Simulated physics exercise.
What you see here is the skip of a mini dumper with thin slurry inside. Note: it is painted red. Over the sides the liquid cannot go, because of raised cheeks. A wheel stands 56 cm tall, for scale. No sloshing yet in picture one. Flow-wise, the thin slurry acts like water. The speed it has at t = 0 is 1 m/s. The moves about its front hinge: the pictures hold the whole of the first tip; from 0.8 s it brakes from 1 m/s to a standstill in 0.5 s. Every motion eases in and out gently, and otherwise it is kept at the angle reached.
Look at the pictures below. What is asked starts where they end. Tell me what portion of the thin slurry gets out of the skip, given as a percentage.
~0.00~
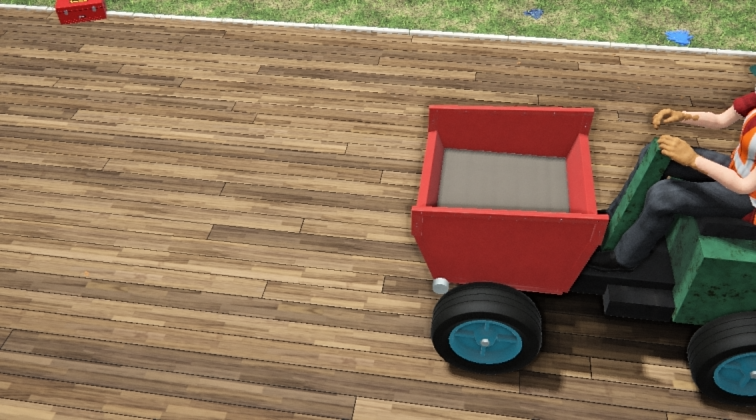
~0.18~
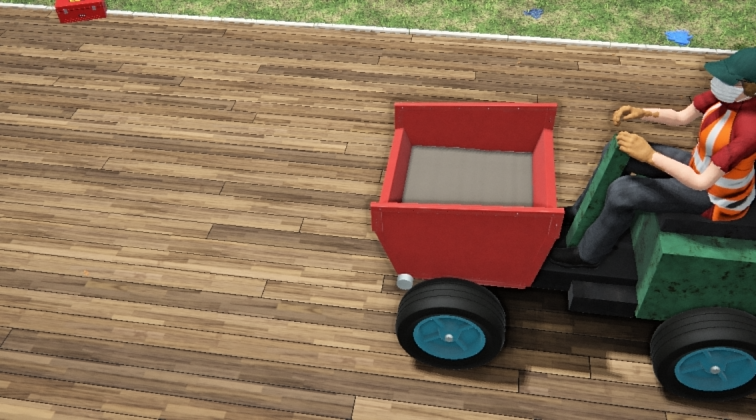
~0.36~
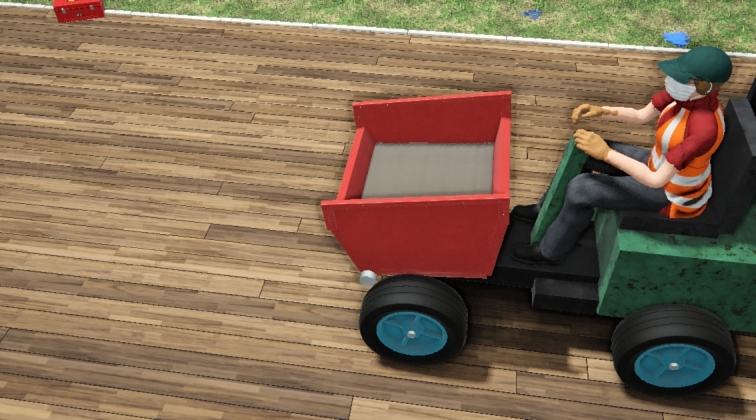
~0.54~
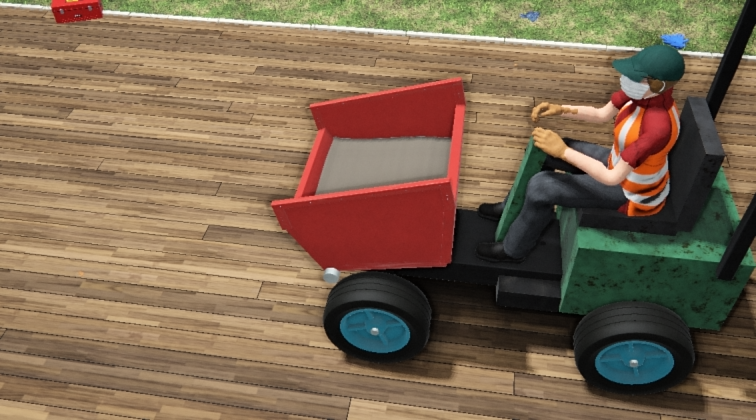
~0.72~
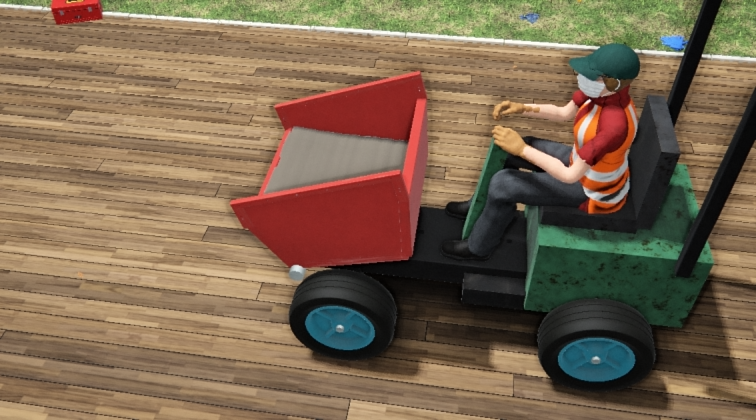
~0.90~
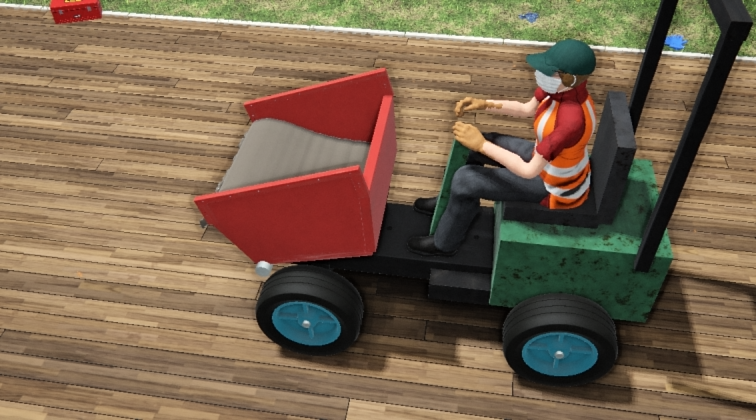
A portion of about 33 per cent gets out.
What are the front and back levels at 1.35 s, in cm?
Level, front = 28 cm; level, back = 0 cm.
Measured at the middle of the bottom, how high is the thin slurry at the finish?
Roughly 12 centimetres.
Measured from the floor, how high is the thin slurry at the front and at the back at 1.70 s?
I'd put it at about 20 cm in front and about 6 cm behind.
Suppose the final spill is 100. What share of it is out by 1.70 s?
By that time, around 80 percent of it is out.
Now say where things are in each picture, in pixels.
In the first frame, the surface is at (463, 151) near the front wall; the surface is at (548, 159) near the back wall; the lip is at (422, 230); the front is on the left; a wheel hub at (485, 349).
In the second frame, the surface is at (430, 148) near the front wall; the surface is at (515, 154) near the back wall.
In the third frame, the surface is at (394, 145) near the front wall; the surface is at (477, 145) near the back wall; the skip is tilted 6° forwards.
In the fourth frame, the surface is at (355, 141) near the front wall; the surface is at (438, 138) near the back wall; the skip is tilted 13° forwards.
In the fifth frame, the surface is at (320, 132) near the front wall; the surface is at (405, 142) near the back wall; the skip is tilted 16° forwards.
In the sixth frame, the surface is at (286, 124) near the front wall; the skip is tilted 16° forwards; the lip is at (217, 218); thin slurry is coming out, 2 per cent so far; a wheel hub at (305, 330).
Then, 1.35 s in, the skip is at 16° forwards, the surface stands 0 cm at the back and 27 cm at the front; 24 per cent is out, over the front.
Then, 1.70 s in, the skip is at 16° forwards, the surface stands 6 cm at the back and 19 cm at the front; 28 per cent is out, over the front.
Then, 2.10 s in, the skip is at 16° forwards, the surface stands 13 cm at the back and 14 cm at the front; 28 per cent is out, over the front.
Then, 4.18 s in, 33 per cent is out, over the front, 29 of 90 litres.
